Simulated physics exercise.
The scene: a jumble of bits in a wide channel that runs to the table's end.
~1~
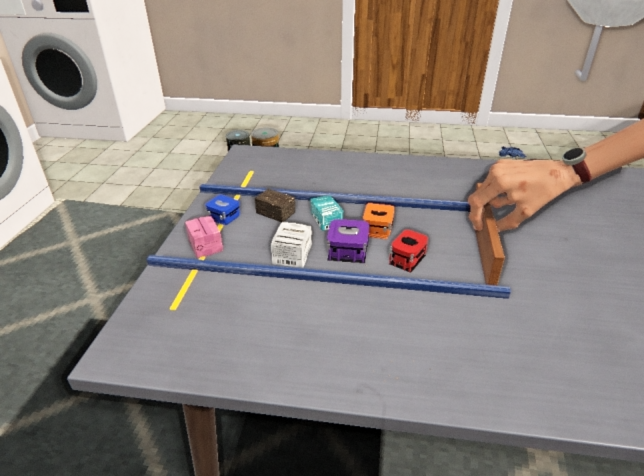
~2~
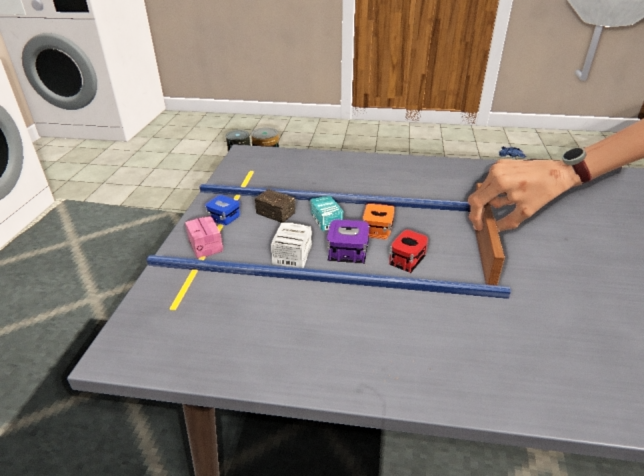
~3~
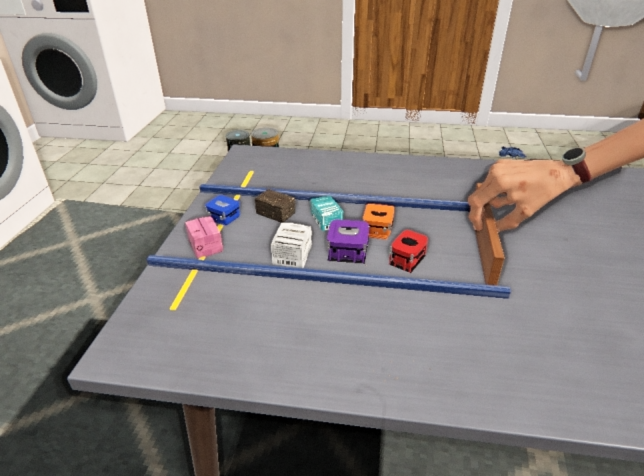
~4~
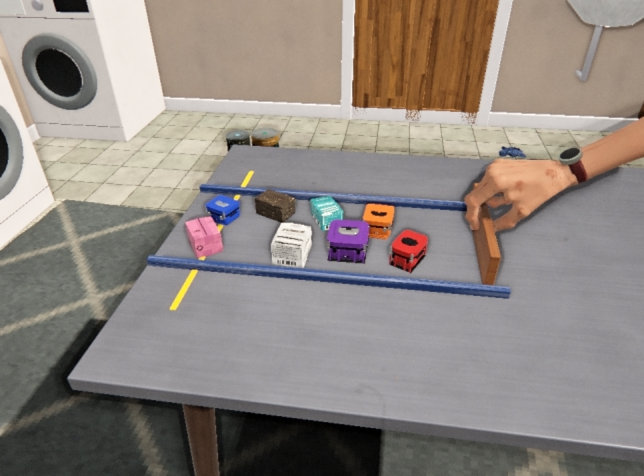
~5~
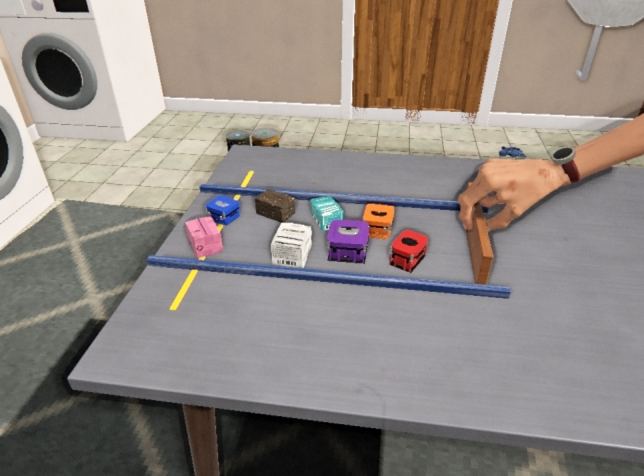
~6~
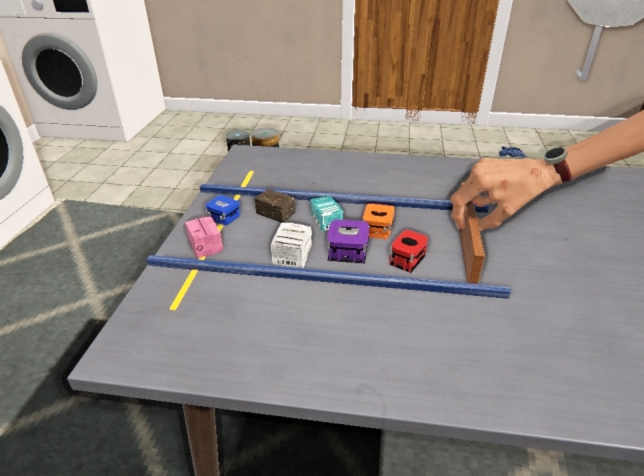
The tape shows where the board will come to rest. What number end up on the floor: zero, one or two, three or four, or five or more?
Outcome: The number that fall off is three or four.
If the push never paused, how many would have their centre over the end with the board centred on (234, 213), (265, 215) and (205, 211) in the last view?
In that order 3, 1 and 5.
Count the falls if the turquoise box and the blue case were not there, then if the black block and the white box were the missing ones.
It would be 2 and 2.
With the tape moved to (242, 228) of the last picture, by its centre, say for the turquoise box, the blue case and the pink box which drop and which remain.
The turquoise box stays on, the blue case holds on, the pink box is lost.
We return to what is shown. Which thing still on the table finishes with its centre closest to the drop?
Foremost is the purple case.
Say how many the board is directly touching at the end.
It touches 2.
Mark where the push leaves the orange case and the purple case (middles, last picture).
About (212, 210), and the other about (172, 226).
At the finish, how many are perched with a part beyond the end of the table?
2 of them.
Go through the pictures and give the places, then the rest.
Pink box (204, 237); blue case (223, 211); black block (275, 205); board (486, 232); tape (220, 227), in the first frame.
Blue case (223, 211); white box (292, 245), in the second frame.
Black block (275, 205); board (486, 232), in the third frame.
Pink box (204, 237); purple case (348, 241), in the fourth frame.
Blue case (223, 211); turquoise box (327, 213), in the fifth frame.
Pink box (204, 237); blue case (223, 211); black block (275, 205); board (468, 230); tape (220, 227), in the sixth frame.
Soon after, none off yet; pink box at rest near (204, 237); blue case at rest near (223, 211); black block at rest near (275, 205).
At rest, the number that fall off is three or four; fallen, white box, black block, blue case and pink box.
